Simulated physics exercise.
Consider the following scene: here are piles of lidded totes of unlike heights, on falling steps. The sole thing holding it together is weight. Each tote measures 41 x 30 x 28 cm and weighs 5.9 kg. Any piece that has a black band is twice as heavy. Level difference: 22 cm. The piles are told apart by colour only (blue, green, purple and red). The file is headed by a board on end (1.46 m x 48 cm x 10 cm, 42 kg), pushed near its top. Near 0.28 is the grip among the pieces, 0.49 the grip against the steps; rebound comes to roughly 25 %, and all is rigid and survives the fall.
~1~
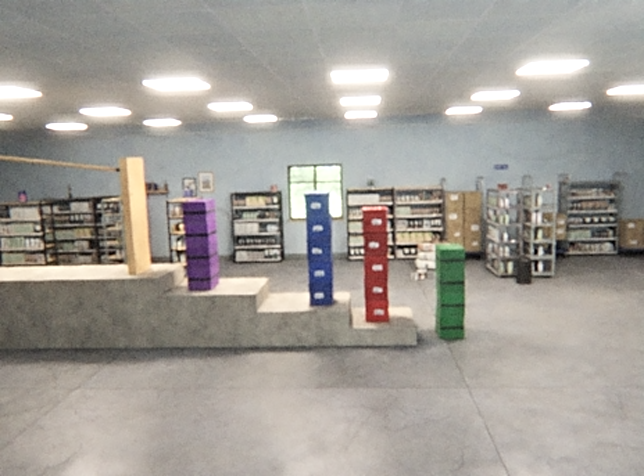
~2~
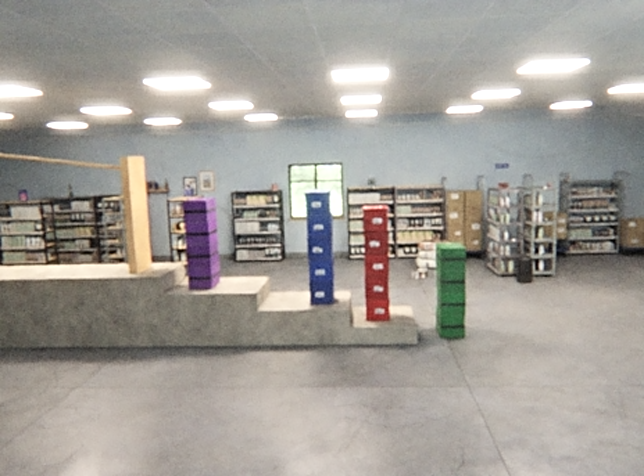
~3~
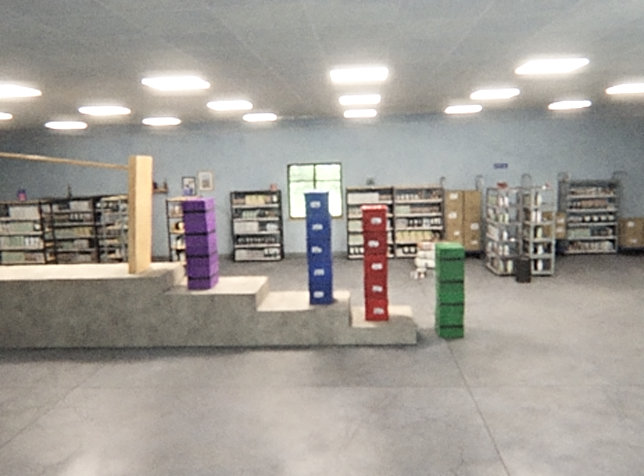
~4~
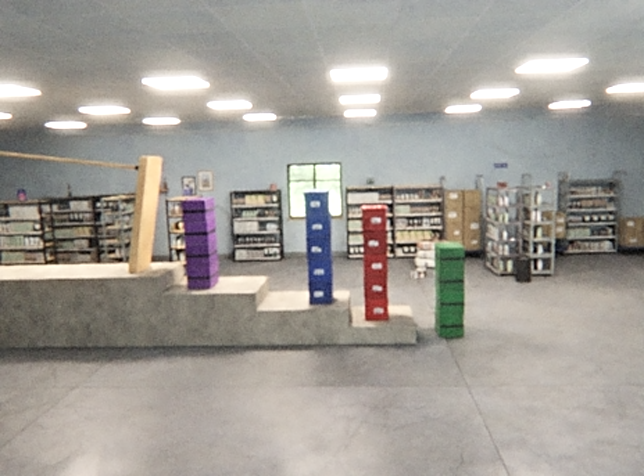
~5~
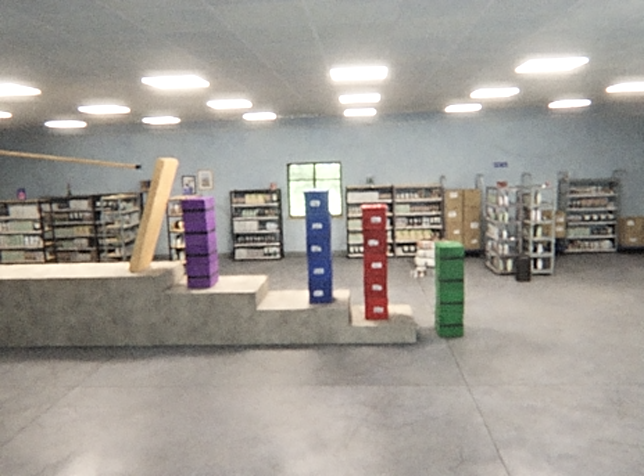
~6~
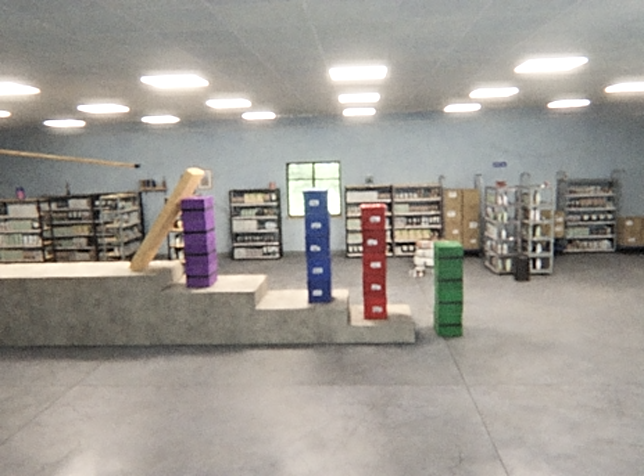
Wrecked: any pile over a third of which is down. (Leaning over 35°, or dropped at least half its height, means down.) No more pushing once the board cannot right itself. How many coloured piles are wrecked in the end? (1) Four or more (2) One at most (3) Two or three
The answer is 2.
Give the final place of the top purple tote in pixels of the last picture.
It ends up centred close to (301, 290).
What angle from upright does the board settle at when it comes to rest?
I'd say it's close to 90° from upright.
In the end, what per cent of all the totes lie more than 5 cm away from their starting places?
30 % shifted.
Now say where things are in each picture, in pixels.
In the first picture (pixels give the middle of a visible side), pole end (118, 170) 9 cm short, board 0° from upright; top red tote (375, 221); top purple tote (195, 213); none of the others has stirred.
Pole end 4 mm in, board 0° from upright; top red tote (375, 220), in the second picture.
Pole end 9 cm in, board 5° from upright; top red tote (374, 220); none of the others has stirred, in the third picture.
Pole end (137, 168) 18 cm in, stopped, board 11° from upright; top blue tote (316, 203); none of the others has stirred, in the fourth picture.
Pole end (137, 167) 18 cm in, stopped, board 19° from upright; top blue tote (316, 202); none of the others has stirred, in the fifth picture.
Pole end (136, 166) 18 cm in, stopped, board 35° from upright; top purple tote (193, 210); top blue tote (315, 202); none of the others has stirred, in the sixth picture.
Then, 0.47 s past the last view, board 54° from upright; 1 of the 18 totes down; top purple tote on its side.
Then, 0.91 s past the last view, board 71° from upright; 2 of the 18 totes down; top purple tote on its side.
In the end, board 88° from upright; 3 of the 18 totes down; top purple tote on its side; top red tote unmoved. Wrecked, purple. From the last view, middles, top purple tote near (301, 290), top red tote near (373, 217).
